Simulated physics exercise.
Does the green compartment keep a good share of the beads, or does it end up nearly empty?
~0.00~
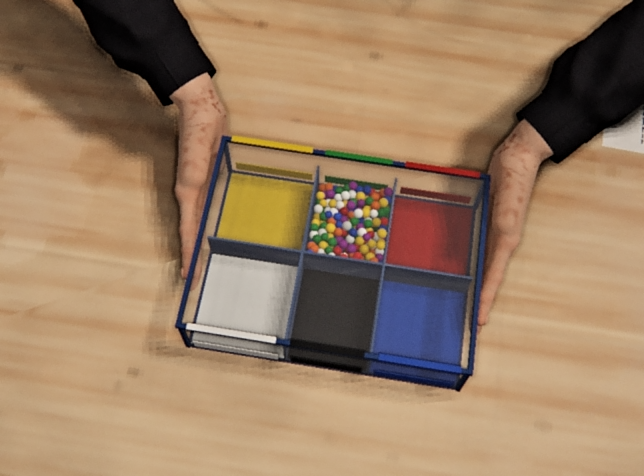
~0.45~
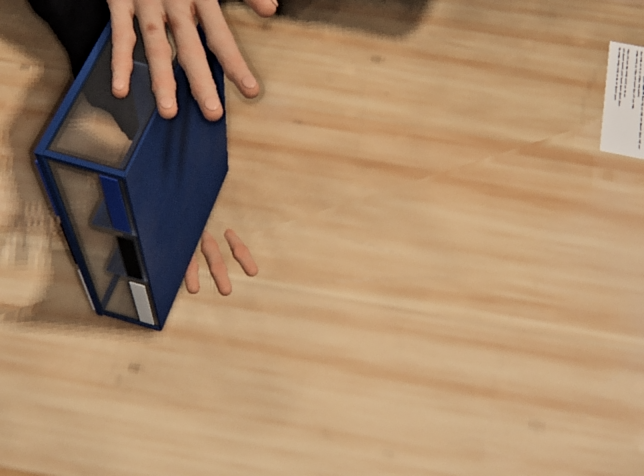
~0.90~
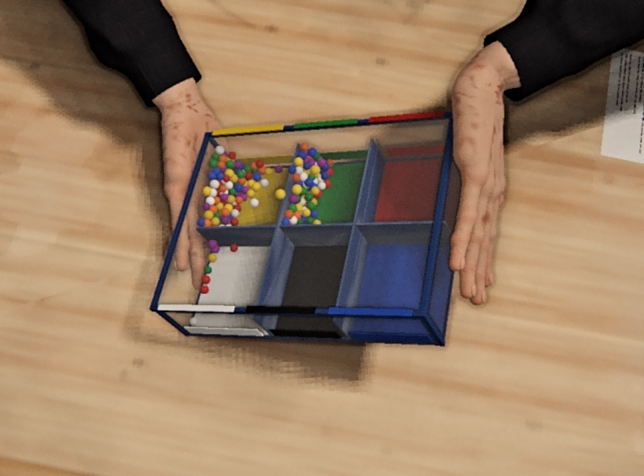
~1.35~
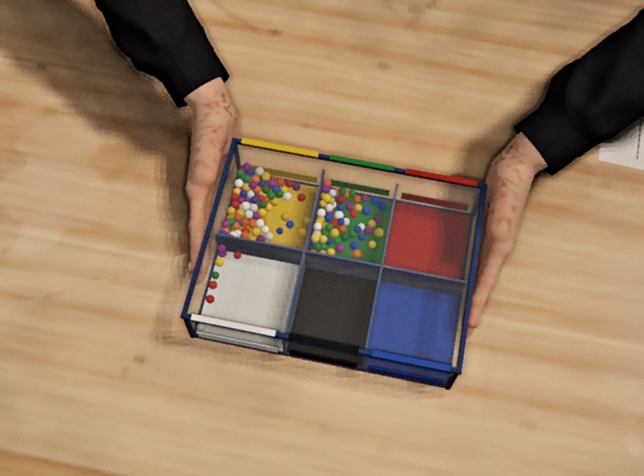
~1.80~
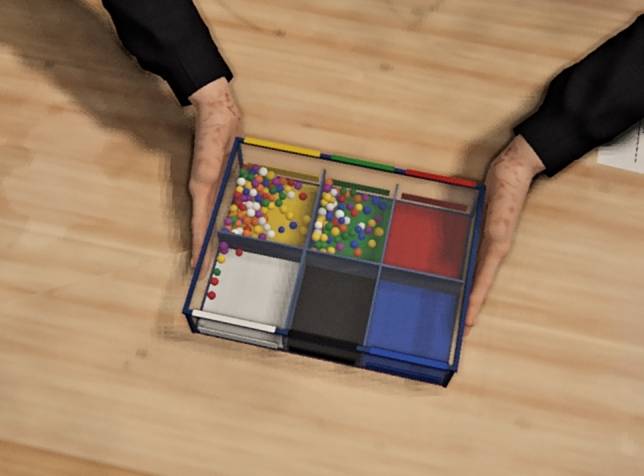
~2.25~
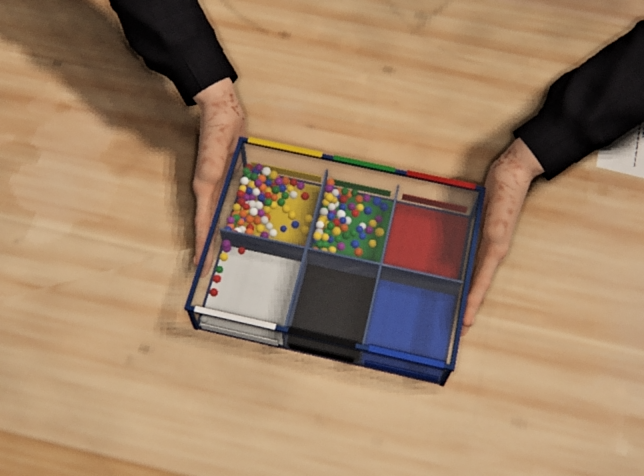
It keeps a good share of the beads, and the yellow compartment also ends up with plenty. Only a few reach the white one, while red, blue and black stay empty.
